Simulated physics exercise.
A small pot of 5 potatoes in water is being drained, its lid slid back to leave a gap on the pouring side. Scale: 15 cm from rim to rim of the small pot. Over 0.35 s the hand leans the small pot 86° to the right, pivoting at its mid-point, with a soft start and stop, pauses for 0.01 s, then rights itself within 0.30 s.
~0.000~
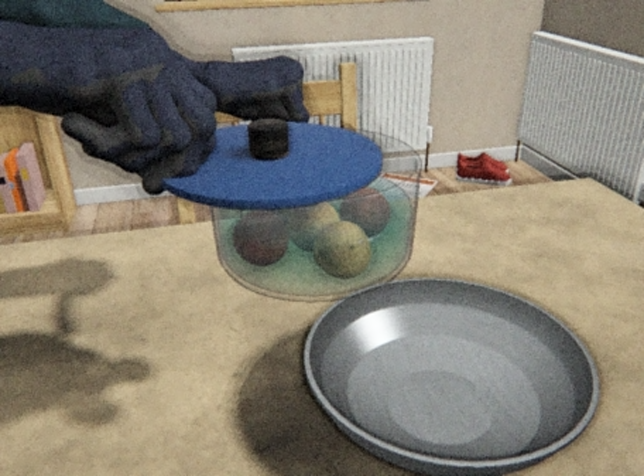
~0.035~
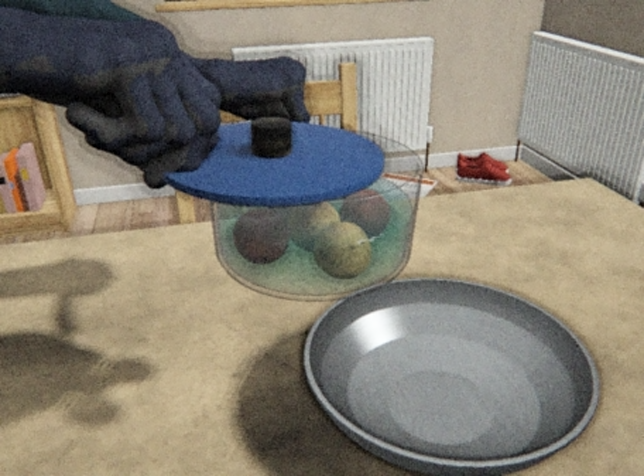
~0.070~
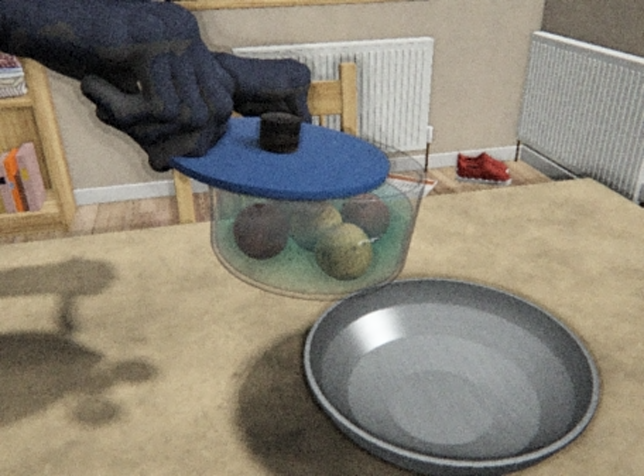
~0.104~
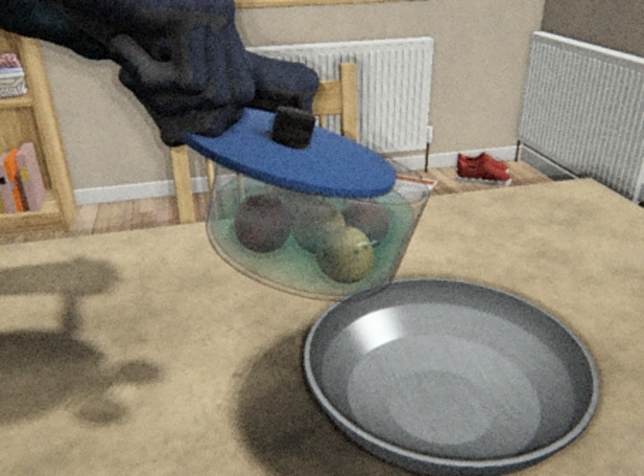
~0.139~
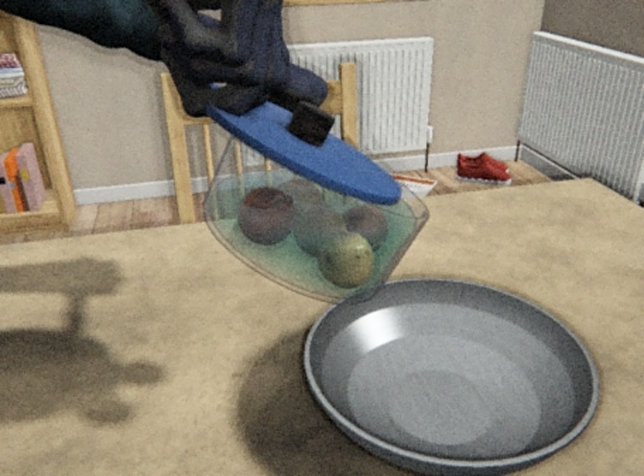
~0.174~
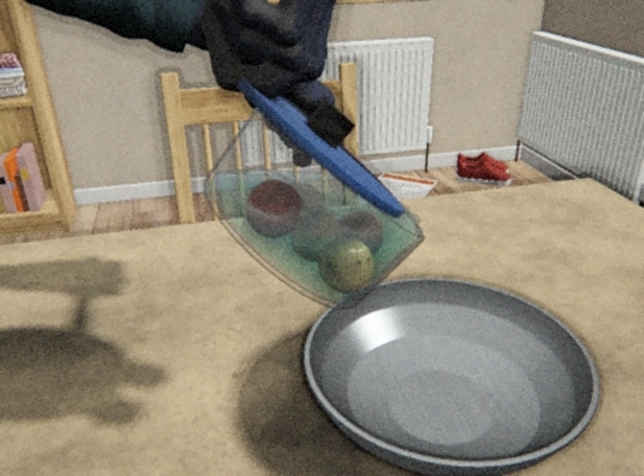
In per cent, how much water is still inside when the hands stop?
Roughly 39 per cent is left.
Then, 0.29 s in, the tilt is 80° and 71 per cent of the water is still in the small pot.
Then, 0.38 s in, the tilt is 85° and 49 per cent of the water is still in the small pot.
Then, 0.47 s in, the tilt is 60° and 41 per cent of the water is still in the small pot.
Then, 0.57 s in, the tilt is 18° and 39 per cent of the water is still in the small pot.
Finally, 39 per cent of the water is still in the small pot.
